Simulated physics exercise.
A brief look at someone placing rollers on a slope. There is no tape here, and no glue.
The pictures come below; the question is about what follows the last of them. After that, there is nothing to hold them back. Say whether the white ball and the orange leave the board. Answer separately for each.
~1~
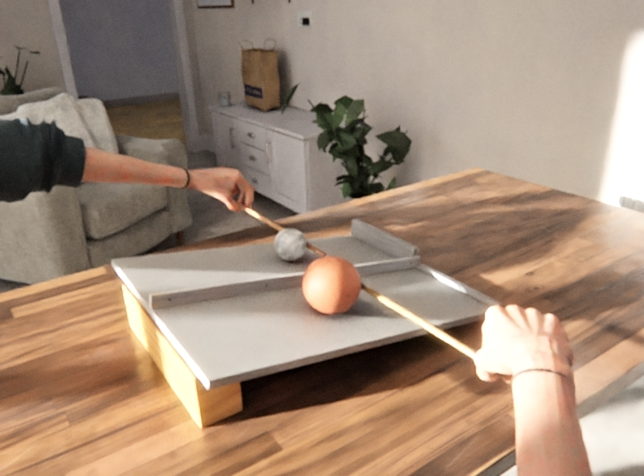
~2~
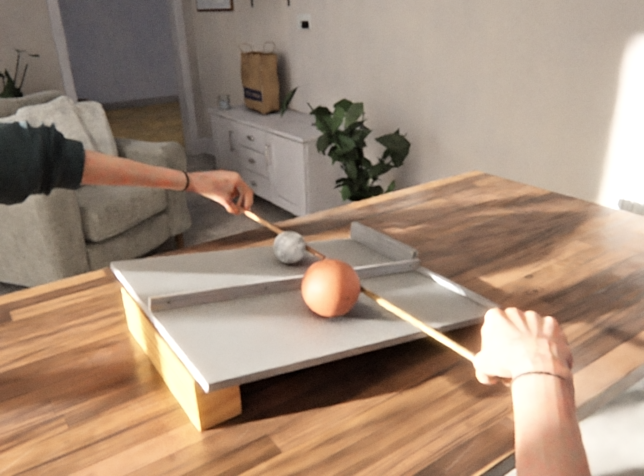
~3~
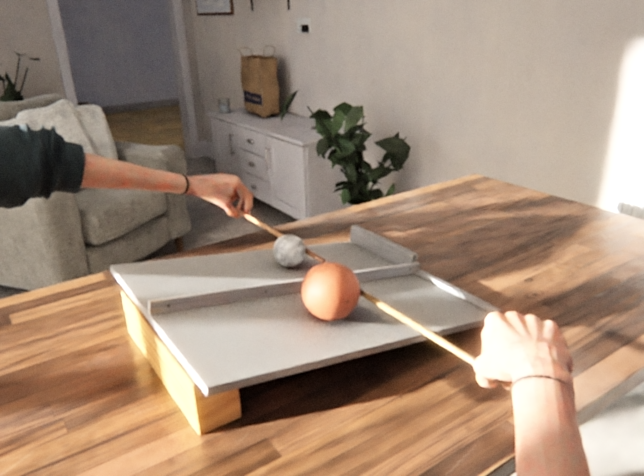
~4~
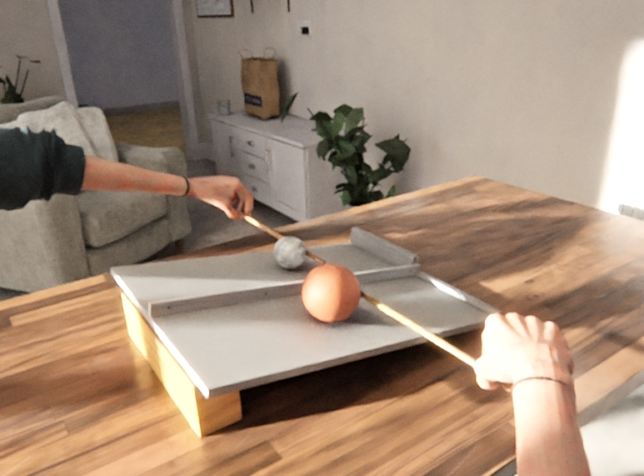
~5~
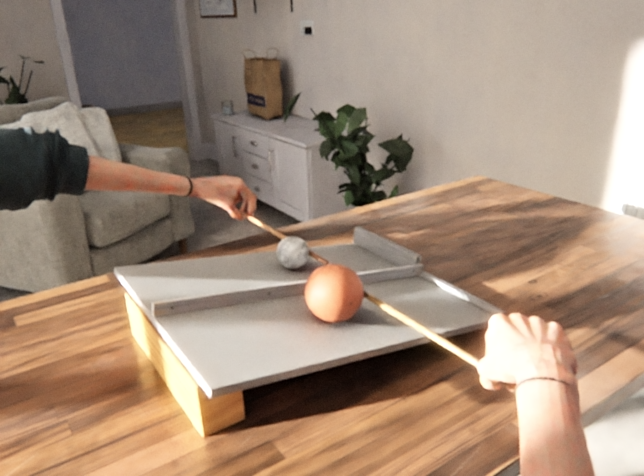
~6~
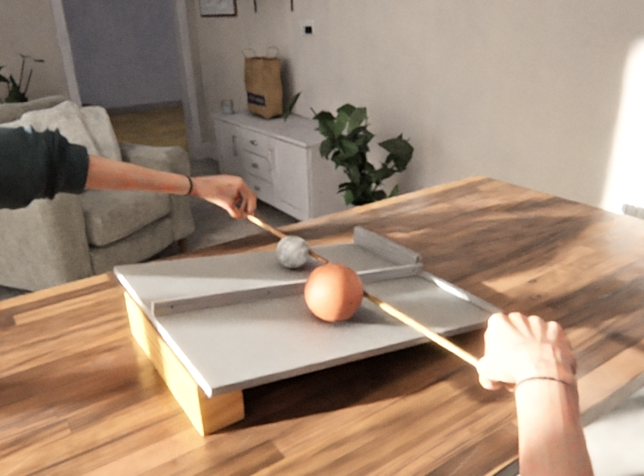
Looking at each, the white ball is kept back while the orange gets past the barrier.
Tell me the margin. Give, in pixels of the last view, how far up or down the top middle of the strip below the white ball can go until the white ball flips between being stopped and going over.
Shift: 12 px, direction down.
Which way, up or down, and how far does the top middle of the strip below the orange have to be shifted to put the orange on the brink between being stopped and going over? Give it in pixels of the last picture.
Up, by 4 pixels.
Then, 0.56 s on from there, white ball rolling on the board near (361, 245); orange rolling on the board near (413, 280).
Then, 1.08 s on from there, white ball resting against the strip near (372, 244); orange off the board near (538, 251).
In the end, the white ball stops on the board, near (372, 244); the orange rolls off the board.
